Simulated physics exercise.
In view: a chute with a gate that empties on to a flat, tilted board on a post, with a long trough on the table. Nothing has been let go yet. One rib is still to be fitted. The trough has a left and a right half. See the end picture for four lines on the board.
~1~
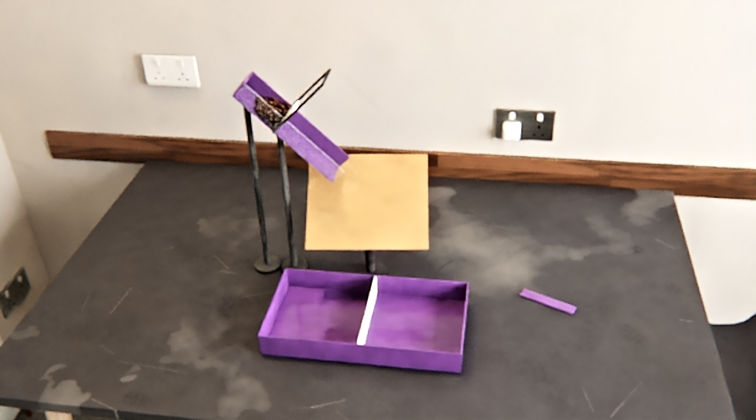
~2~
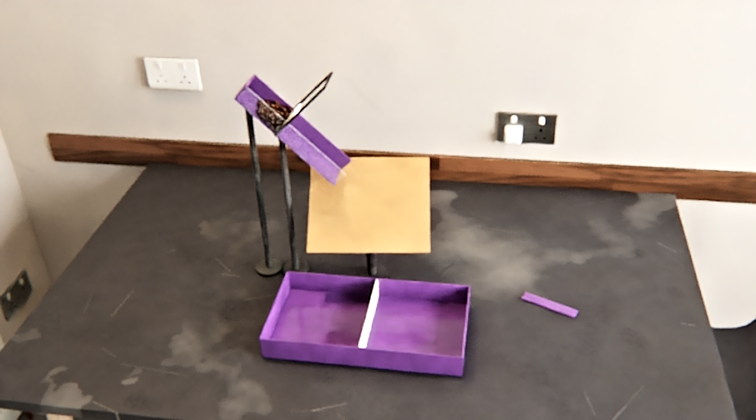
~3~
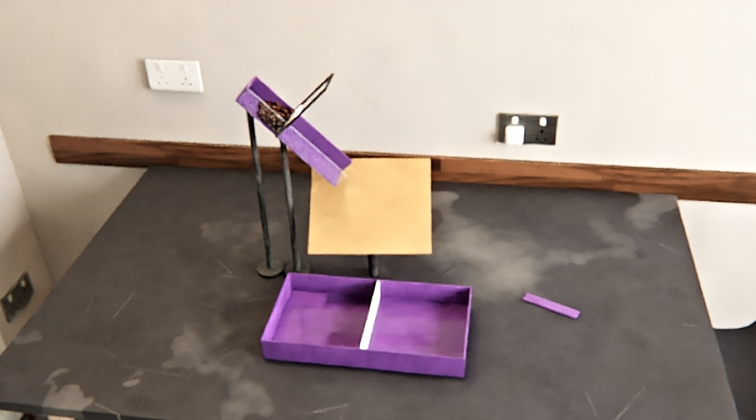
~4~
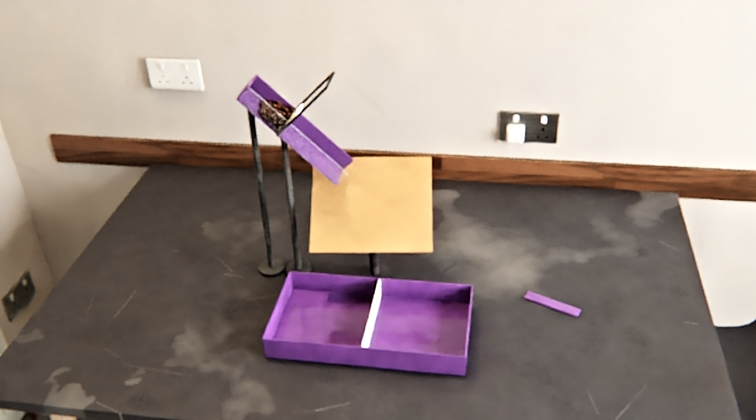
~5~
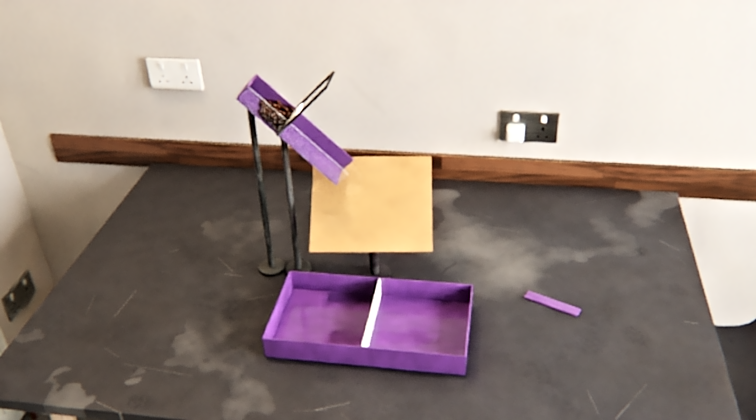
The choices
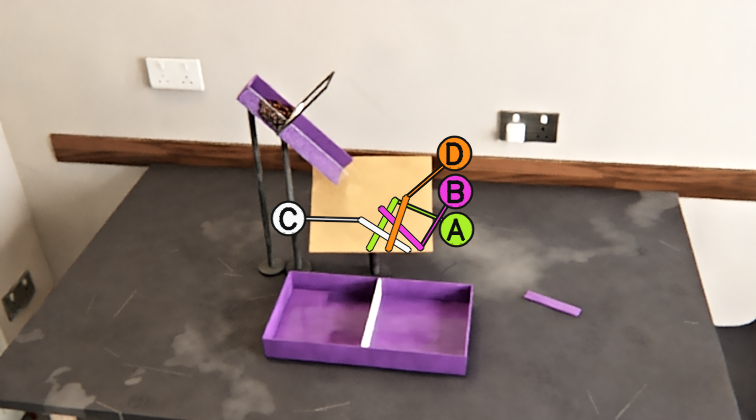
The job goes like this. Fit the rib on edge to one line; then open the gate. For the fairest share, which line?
D is best.
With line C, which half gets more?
More lands on the right.
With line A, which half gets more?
The left half.
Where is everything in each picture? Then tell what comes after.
Load behind the gate near (271, 112), chocolate balls; lip of the chute near (335, 175), sloping fairly steeply, in the first frame.
Middle of the board near (369, 204), tilted fairly steeply; middle of its low edge near (368, 252); of its high edge near (370, 157), in the second frame.
Front corners of the trough near (261, 340) and (464, 358); front end of its middle wall near (361, 349); gate still shut near (296, 114), in the third frame.
Middle of the load near (275, 115); lip near (339, 178), in the fourth frame.
Middle of the load near (275, 115); lip near (339, 178), in the fifth frame.
On the marked copy, line A from (395, 200) to (369, 248); line B from (381, 209) to (420, 247); line C from (361, 220) to (407, 249); line D from (406, 198) to (388, 248).
Choosing A, of what is caught, all but a few in the left half, a small share in the right.
Choosing B, of what is caught, only a few in the left half, all but a few in the right.
Choosing C, of what is caught, only a few in the left half, all but a few in the right.
Choosing D, of what is caught, close to two thirds in the left half, close to a third in the right.
